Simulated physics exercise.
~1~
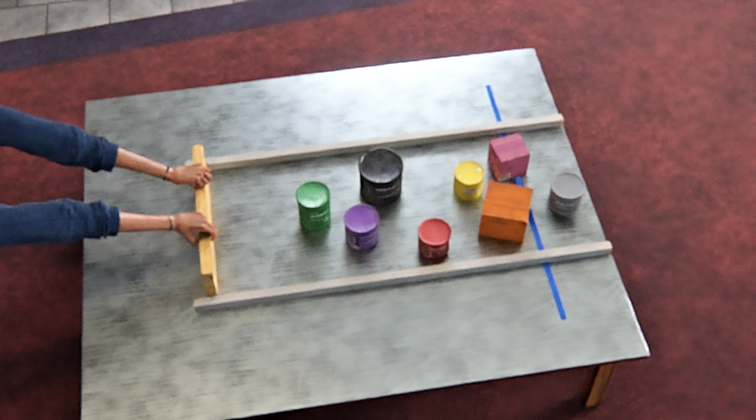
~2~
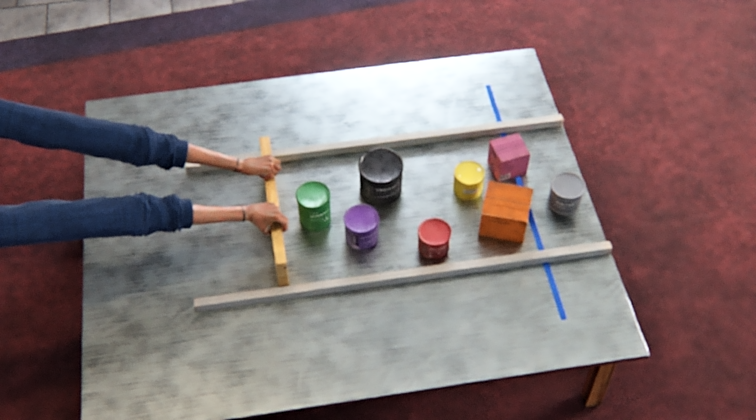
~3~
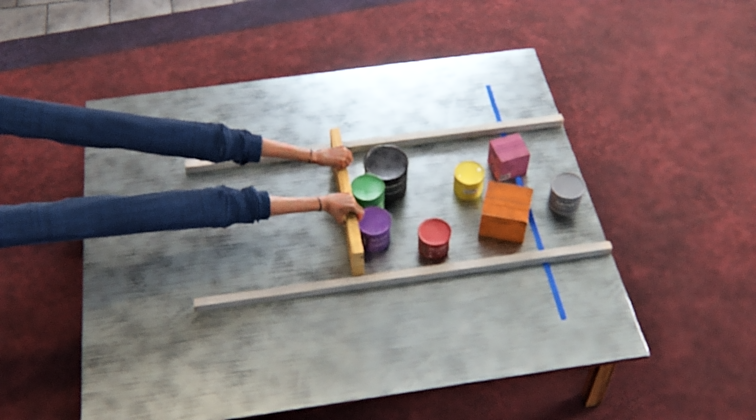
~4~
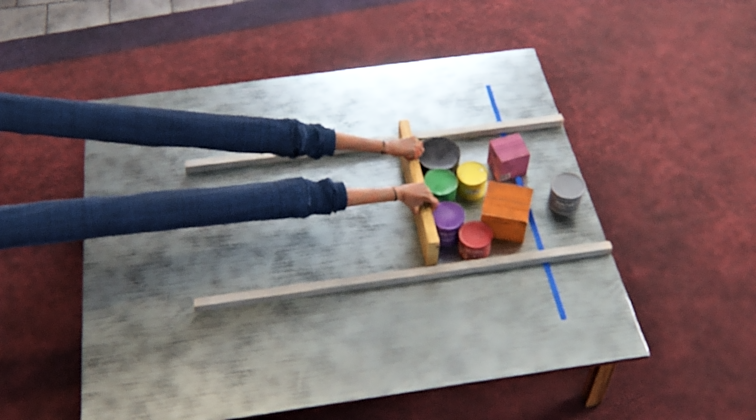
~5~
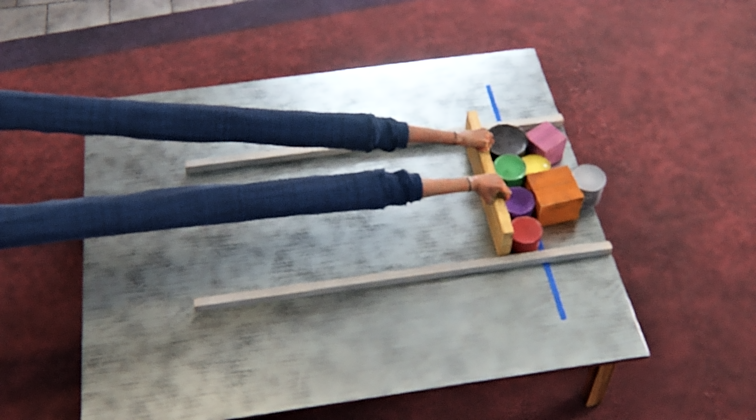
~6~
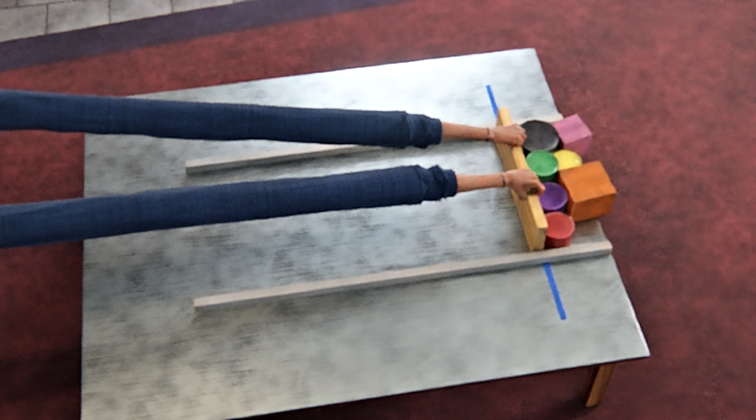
On a metal tabletop, two hands pushing a plank rightward, bunching coloured pails and boxes together until the grey pail goes over the edge.
